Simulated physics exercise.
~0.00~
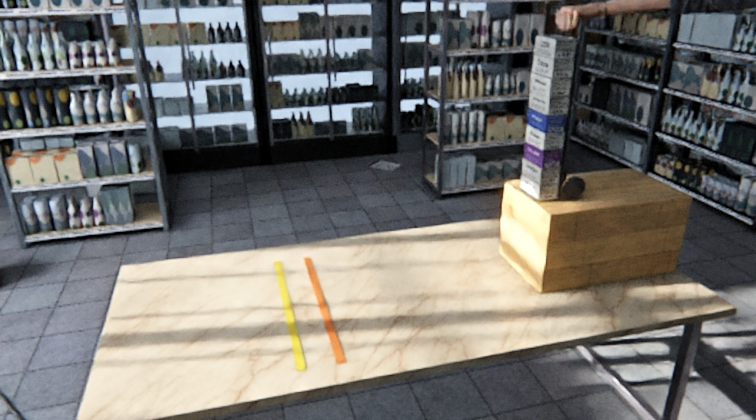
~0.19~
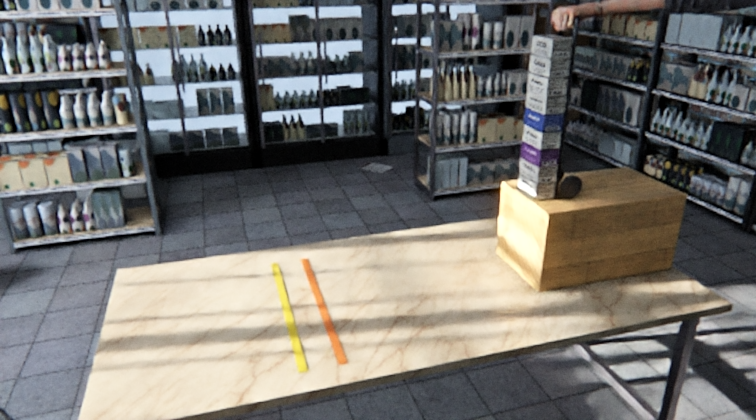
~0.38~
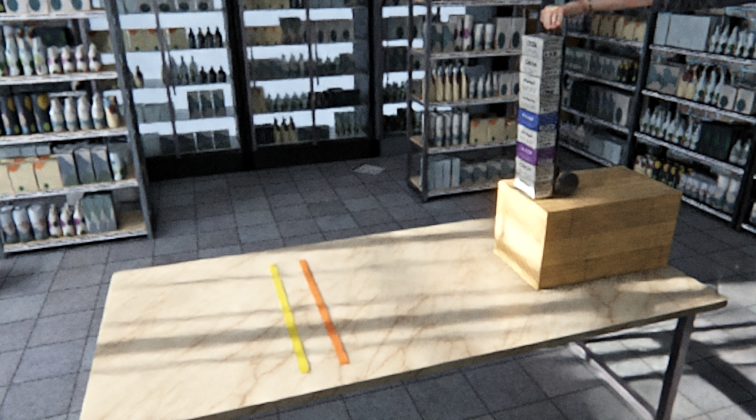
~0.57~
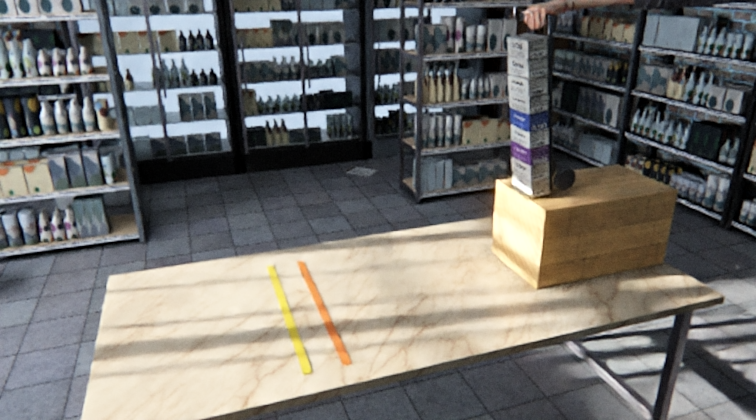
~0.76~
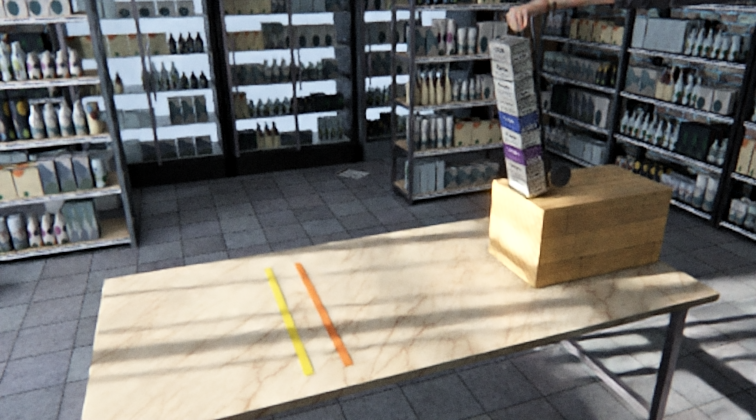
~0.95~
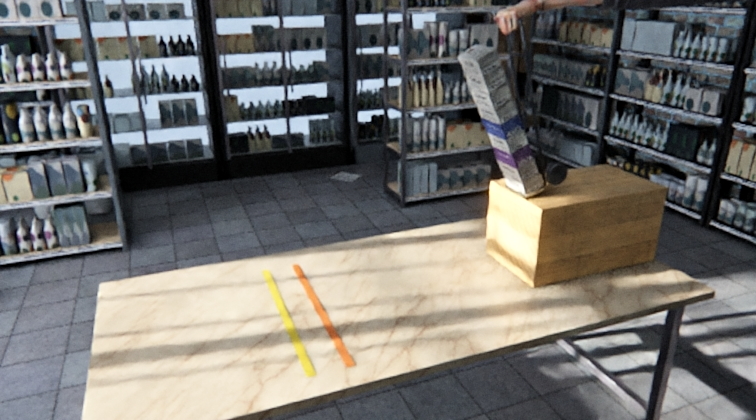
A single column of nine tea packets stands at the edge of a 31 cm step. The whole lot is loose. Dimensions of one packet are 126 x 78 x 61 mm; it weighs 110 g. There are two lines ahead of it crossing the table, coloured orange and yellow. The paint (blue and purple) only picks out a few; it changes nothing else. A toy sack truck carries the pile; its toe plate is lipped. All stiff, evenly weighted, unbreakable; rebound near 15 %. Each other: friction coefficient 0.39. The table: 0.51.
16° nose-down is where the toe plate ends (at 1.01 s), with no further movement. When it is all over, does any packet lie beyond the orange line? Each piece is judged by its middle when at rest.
The outcome is every piece behind the line.
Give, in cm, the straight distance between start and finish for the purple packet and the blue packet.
About: Purple 48, blue 66.
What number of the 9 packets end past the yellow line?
The total is 0.
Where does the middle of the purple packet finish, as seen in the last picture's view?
In the final picture its centre lies roughly at (471, 267).
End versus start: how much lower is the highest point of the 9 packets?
47 cm.
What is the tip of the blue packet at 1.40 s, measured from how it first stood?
Close to 90° of tilt compared with the start.
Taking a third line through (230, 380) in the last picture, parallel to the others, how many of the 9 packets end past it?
Result: 0 of the lot.
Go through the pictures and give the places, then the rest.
In the first frame (pixels give the middle of a visible side; the camera moves round a little), truck frame (576, 58) 0° forward; orange line, near end, (337, 349); yellow line, near end, (299, 356); blue packet (536, 120); purple packet (533, 155); none has stirred.
The second frame shows truck frame (573, 57) 0° forward; blue packet (533, 120).
The third frame shows truck frame (564, 56) 3° forward; blue packet (527, 119) 14 mm from its place; purple packet (526, 153) 8 mm from its place; movement in 8 of them.
The fourth frame shows truck frame (550, 55) 8° forward; blue packet (519, 120) 8° from how it stood; purple packet (520, 153) 8° from how it stood; steepest lean 8°, the packet at (538, 48); movement in 9 of them.
The fifth frame shows truck frame (536, 55) 13° forward; blue packet (509, 122) 14° from how it stood; purple packet (513, 154) 14° from how it stood; steepest lean 14°, the packet at (520, 51); movement in 9 of them.
The sixth frame shows truck frame (526, 57) 16° forward; orange line, near end, (344, 353); yellow line, near end, (305, 362); blue packet (493, 129) 26° from how it stood; purple packet (504, 158) 26° from how it stood; steepest lean 26°, the packet at (489, 63); movement in 9 of them.
After 1.06 s, none of the 9 packets past the orange line, 9 disturbed; blue packet 42° from how it stood, 33 mm lower; purple packet 42° from how it stood.
After 1.20 s, none of the 9 packets past the orange line, 9 disturbed; purple packet 72° from how it stood, 8 cm lower; blue packet 71° from how it stood, 16 cm lower.
After 1.40 s, none of the 9 packets past the orange line, 9 disturbed; purple packet on its side; blue packet on its side.
In the end (2.2 s), none of the 9 packets past the orange line, 9 disturbed; blue packet on its side; purple packet on its side. The farthest middle lies 13 cm short of that line. From the last view, middles, blue packet near (432, 274), purple packet near (471, 267).
